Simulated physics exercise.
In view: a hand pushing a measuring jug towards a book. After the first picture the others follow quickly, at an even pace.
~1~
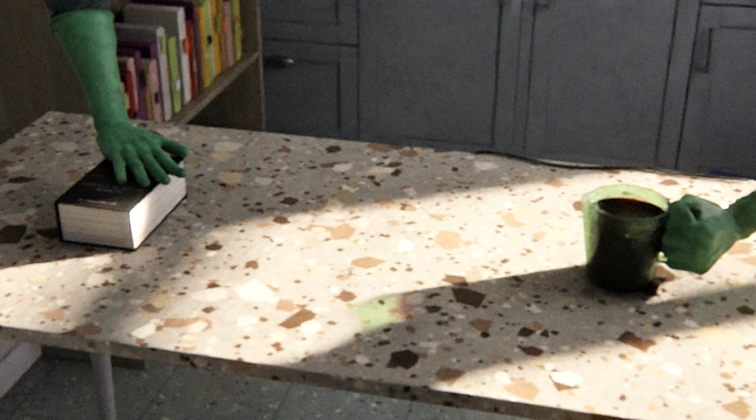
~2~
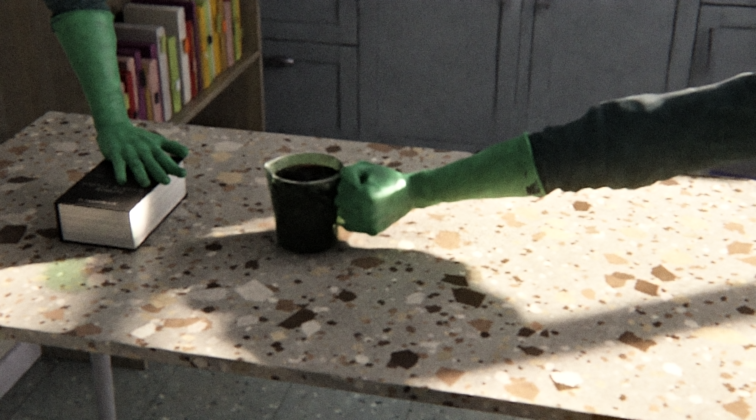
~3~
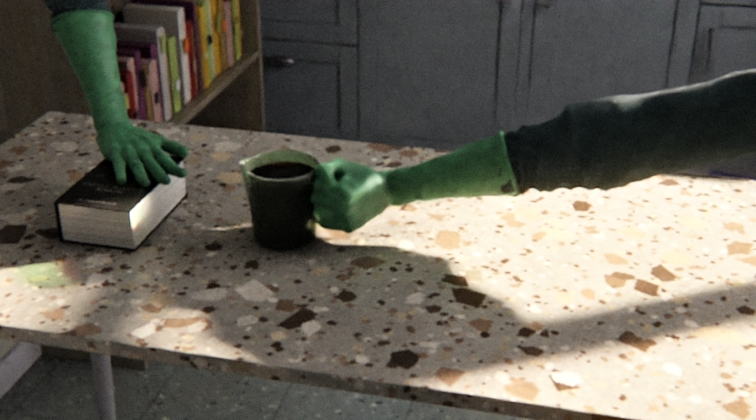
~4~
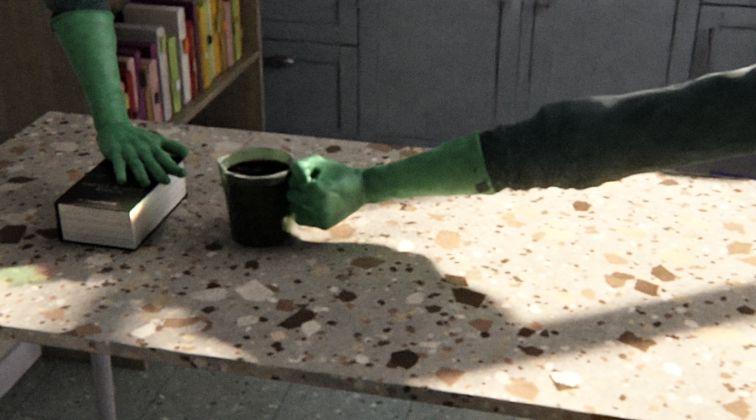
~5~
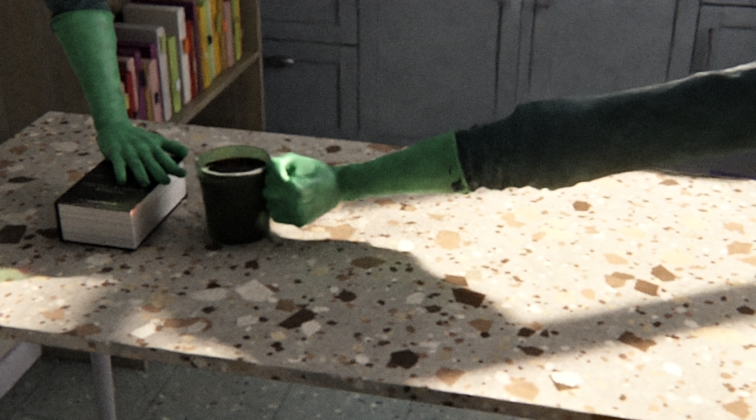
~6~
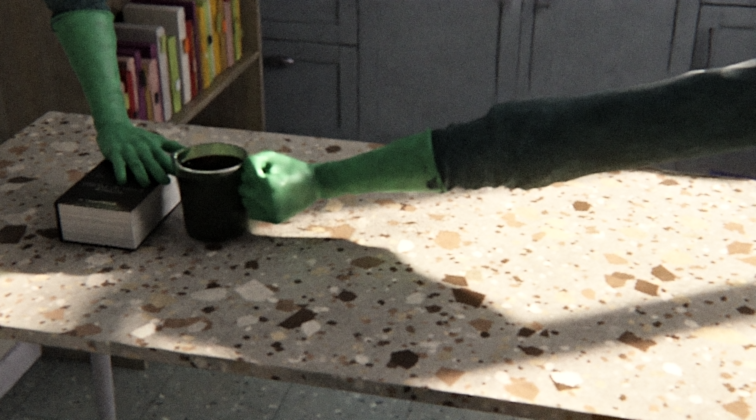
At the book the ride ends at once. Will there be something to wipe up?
At the stop the measuring jug loses some.
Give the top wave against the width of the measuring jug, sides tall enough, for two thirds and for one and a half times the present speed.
First 25 %, second 55 %.
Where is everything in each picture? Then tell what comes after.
At rest; measuring jug (625, 237) about three quarters full; book (125, 198), in the first frame.
Under way; measuring jug about three quarters full, surface at (307, 178), in the second frame.
Moved on by about 25 px; measuring jug (284, 199) about three quarters full, in the third frame.
Moved on by about 25 px; measuring jug about three quarters full, surface at (259, 173), in the fourth frame.
Moved on by about 25 px; measuring jug (237, 194) about three quarters full, in the fifth frame.
Moved on by about 25 px; measuring jug about three quarters full, surface at (212, 168); book (125, 198), in the sixth frame.
Soon after, the measuring jug meets the book.
Later, the grape juice surges up the wall; some has gone over its rim.
In the end, the measuring jug stands at the book; some has gone over its rim.
